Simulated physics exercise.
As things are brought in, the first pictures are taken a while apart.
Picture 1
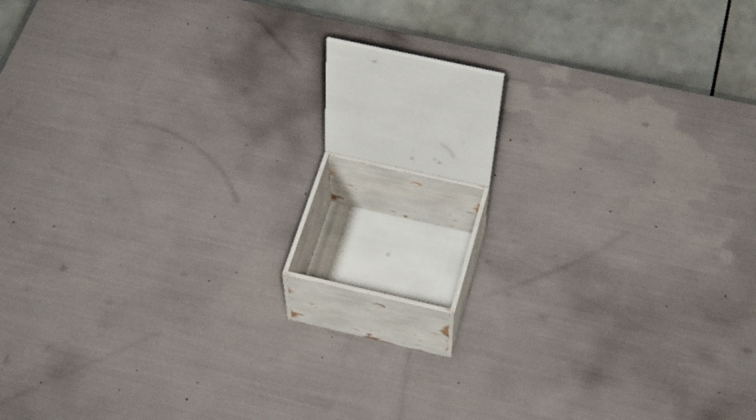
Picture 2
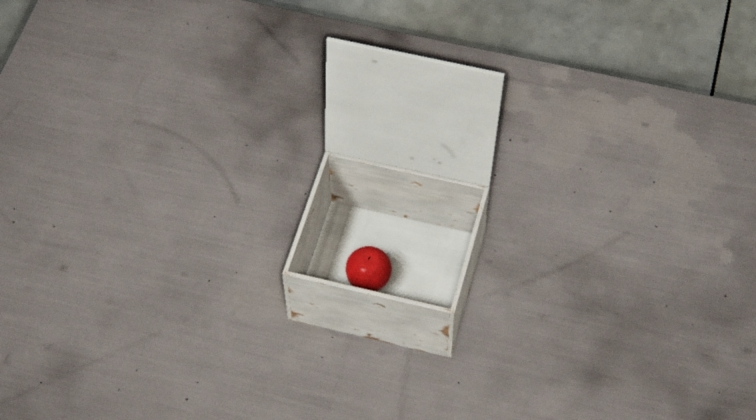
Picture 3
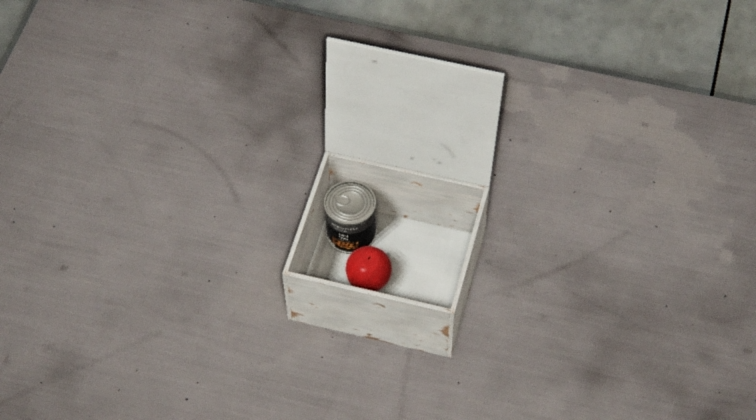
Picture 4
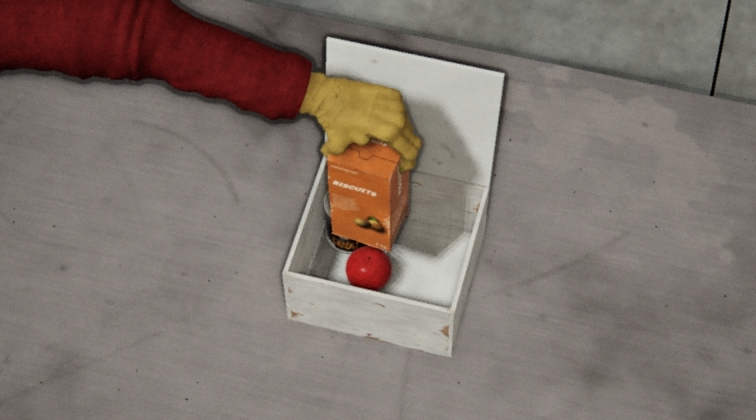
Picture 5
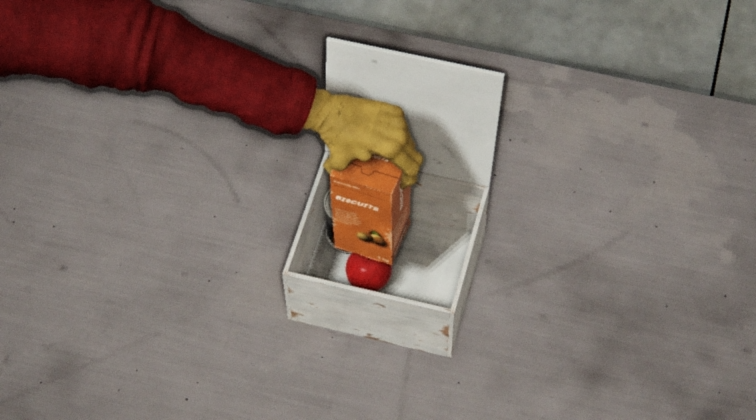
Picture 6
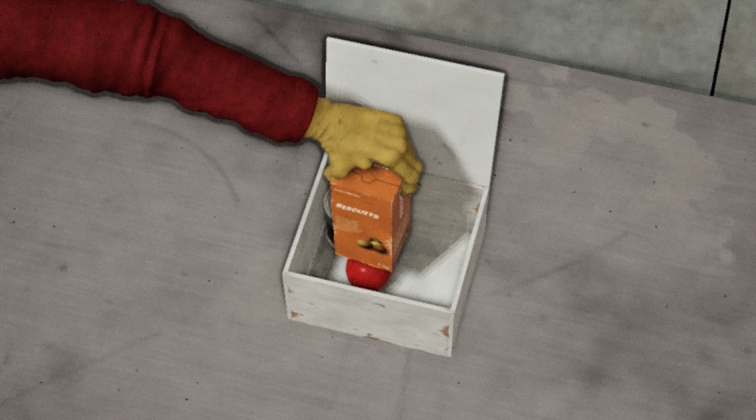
An open white wooden box with chipped edges and a raised lid sits on a worn grey-brown tabletop, seen from above at an angle by a still camera. Inside it, a red ball appears near the front, then a dark tin with a silver top behind it, toward the left. A yellow-gloved hand on a red-sleeved arm reaches from the left and lowers an orange carton into the box.
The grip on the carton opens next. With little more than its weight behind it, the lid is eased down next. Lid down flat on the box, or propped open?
Propped open.
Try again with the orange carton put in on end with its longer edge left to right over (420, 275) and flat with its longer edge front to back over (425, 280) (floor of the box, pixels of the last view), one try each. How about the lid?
The first attempt leaves the lid partly open, while the second leaves it fully closed.
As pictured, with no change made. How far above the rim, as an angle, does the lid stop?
About 30° above the rim.
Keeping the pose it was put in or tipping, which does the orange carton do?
Result: It leans over.
Then, 0.70 s past the last view, orange carton rocked 38° from its first pose near (414, 263); red apple displaced about its own width.
Then, 1.70 s past the last view, lid 52° above the rim; orange carton rocked 34° from its first pose near (409, 279); red apple displaced about its own width.
Finally, lid 31° above the rim; moved from the start, orange carton and red apple; black tin still in place. Final places as the last picture's camera would see them, orange carton near (410, 280).
